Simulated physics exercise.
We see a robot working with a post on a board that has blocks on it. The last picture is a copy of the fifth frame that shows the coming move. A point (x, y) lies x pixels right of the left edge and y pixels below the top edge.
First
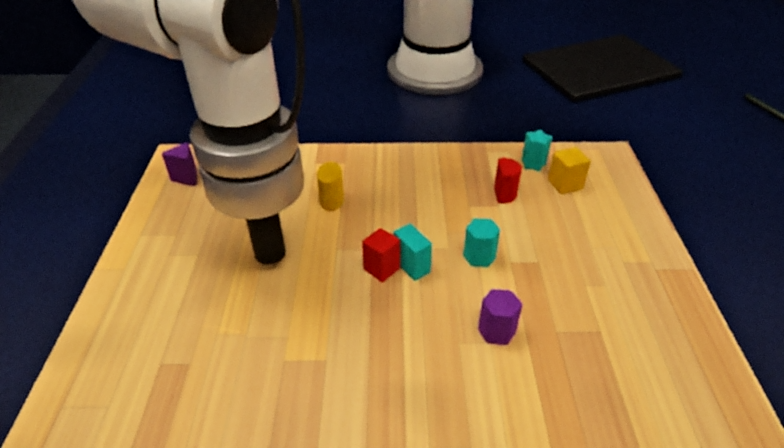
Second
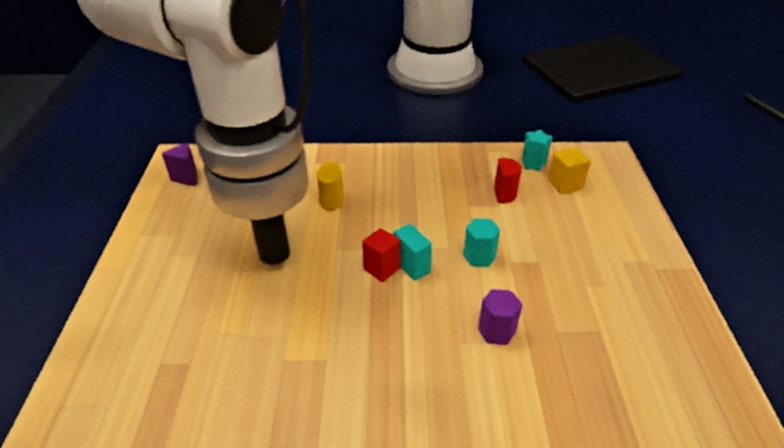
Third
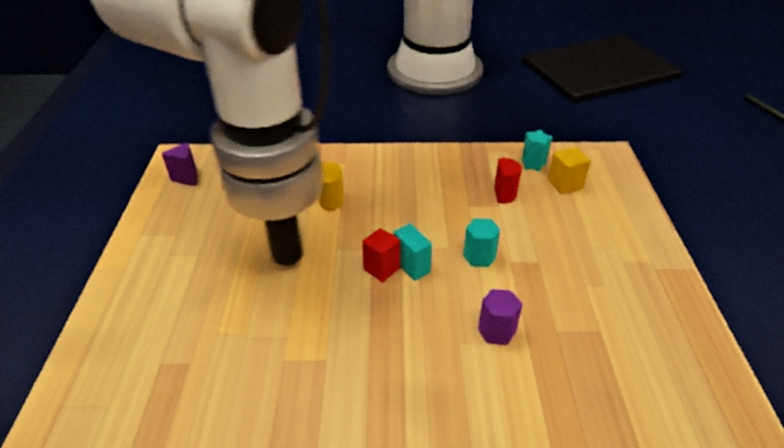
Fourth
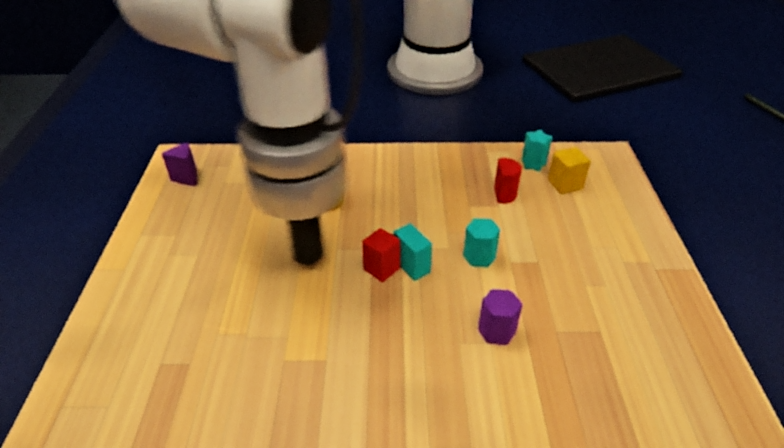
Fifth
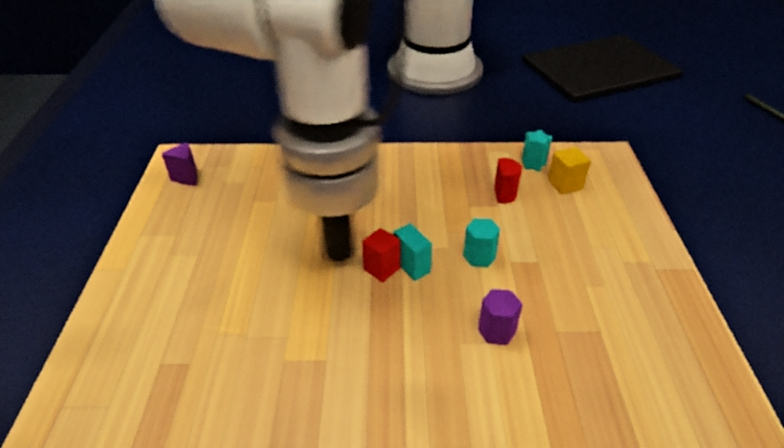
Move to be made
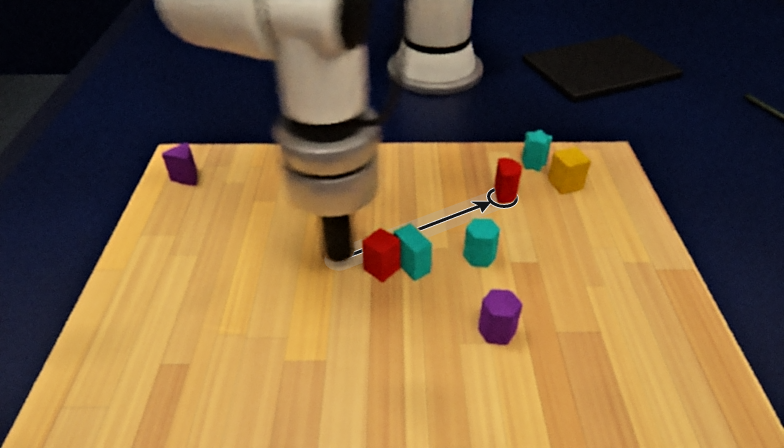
A white robot arm with a black post pointing downward works over a pale wooden board on a dark blue surface, seen from a fixed, raised view. A red block touches a teal one near the middle, with purple, yellow, teal and red blocks scattered around them. The arm slides the post rightward, slowly at first, to just left of the middle red block, while the blocks stay still.
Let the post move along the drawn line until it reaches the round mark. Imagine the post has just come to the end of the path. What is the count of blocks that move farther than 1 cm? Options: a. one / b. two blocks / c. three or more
My pick is a.
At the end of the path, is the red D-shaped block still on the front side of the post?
Yes.
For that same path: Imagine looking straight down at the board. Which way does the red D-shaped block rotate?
Answer: Anticlockwise.
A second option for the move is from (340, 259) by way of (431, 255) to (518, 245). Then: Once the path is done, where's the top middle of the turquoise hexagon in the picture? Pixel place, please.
I think it will end close to (543, 235).
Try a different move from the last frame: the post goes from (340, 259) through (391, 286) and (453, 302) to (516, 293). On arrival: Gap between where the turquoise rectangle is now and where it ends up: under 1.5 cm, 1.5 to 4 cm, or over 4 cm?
It moves a fair bit, 1.5 to 4 cm.
Path on the board, from (340, 259) to (502, 197).
On the path given first. One third of the way, post at (399, 229); nothing pushed yet.
Two thirds of the way, post at (454, 209); nothing pushed yet.
At the end, post at (504, 190); red square block in place; red D-shaped block at (522, 159), turned 40° anticlockwise.
